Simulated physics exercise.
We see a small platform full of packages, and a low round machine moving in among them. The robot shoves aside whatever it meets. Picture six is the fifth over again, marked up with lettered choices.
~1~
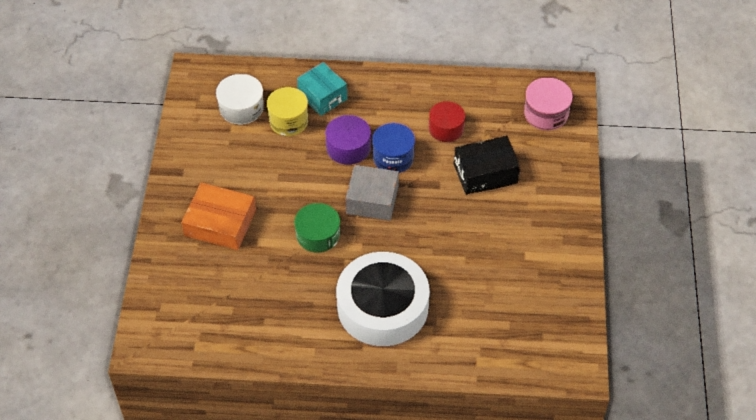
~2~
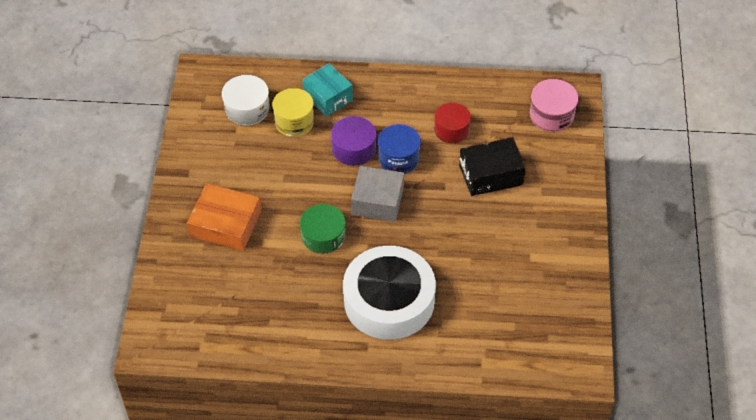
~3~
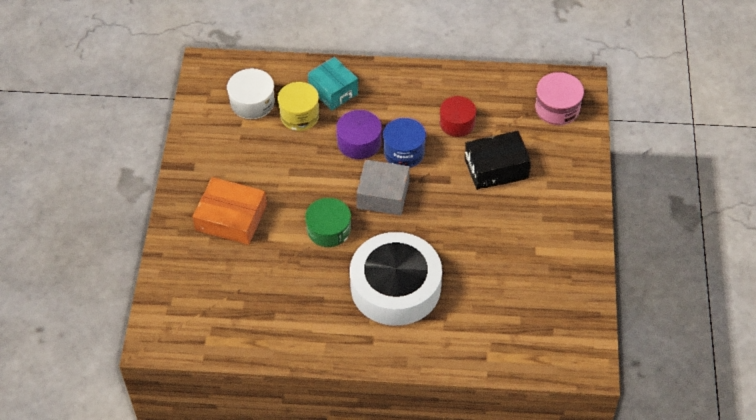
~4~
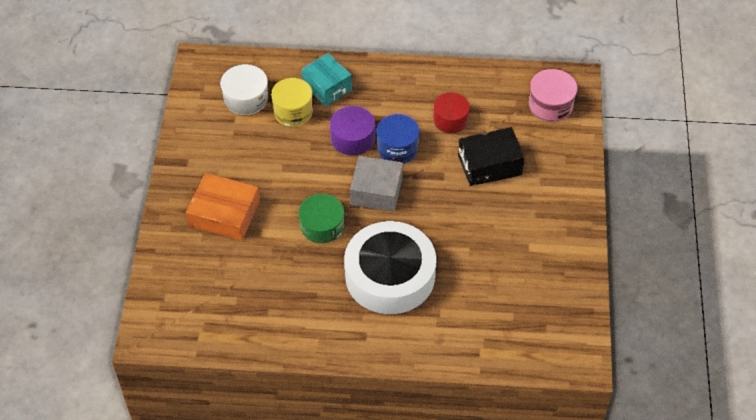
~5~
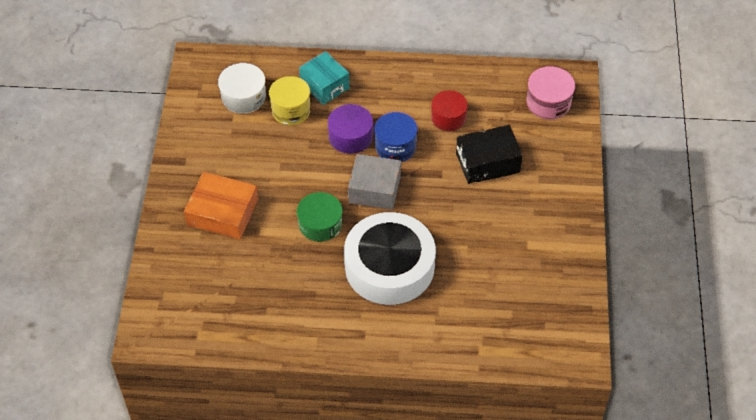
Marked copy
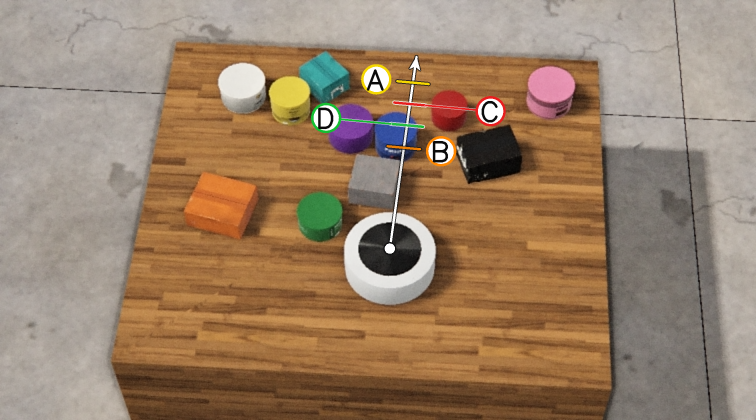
On a wooden platform, a round white robot slides slightly away from the near edge.
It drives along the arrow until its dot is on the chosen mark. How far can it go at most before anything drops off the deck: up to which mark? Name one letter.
It should halt at A.
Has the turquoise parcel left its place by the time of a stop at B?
Yes.
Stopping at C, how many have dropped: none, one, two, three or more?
By then, none.
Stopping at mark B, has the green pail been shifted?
No.
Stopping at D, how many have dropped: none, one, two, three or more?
The count is none.
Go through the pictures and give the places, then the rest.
Pink pail (548, 105); black parcel (487, 165); blue pail (394, 148), in the first picture.
Robot (389, 292); orange parcel (225, 217), in the second picture.
Robot (395, 278); turquoise parcel (333, 83), in the third picture.
Robot (390, 267); white pail (245, 90), in the fourth picture.
Robot (390, 258); green pail (320, 218); purple canister (351, 129); pink pail (550, 94), in the fifth picture.
On the marked copy, A at (413, 82); B at (404, 148); C at (410, 104); D at (407, 125); the arrow from (390, 249) to (416, 57); the white dot at (390, 249).
Taking A. A third of the way, robot (399, 195); purple canister (345, 122); blue pail (397, 131).
Two thirds of the way, robot (407, 136); turquoise parcel (313, 60); blue pail (405, 88).
When it is over, robot (413, 93); blue pail (405, 48); turquoise parcel (308, 48); nothing has fallen.
As for the rest, B is safe but short; C is safe but short; D is safe but short.
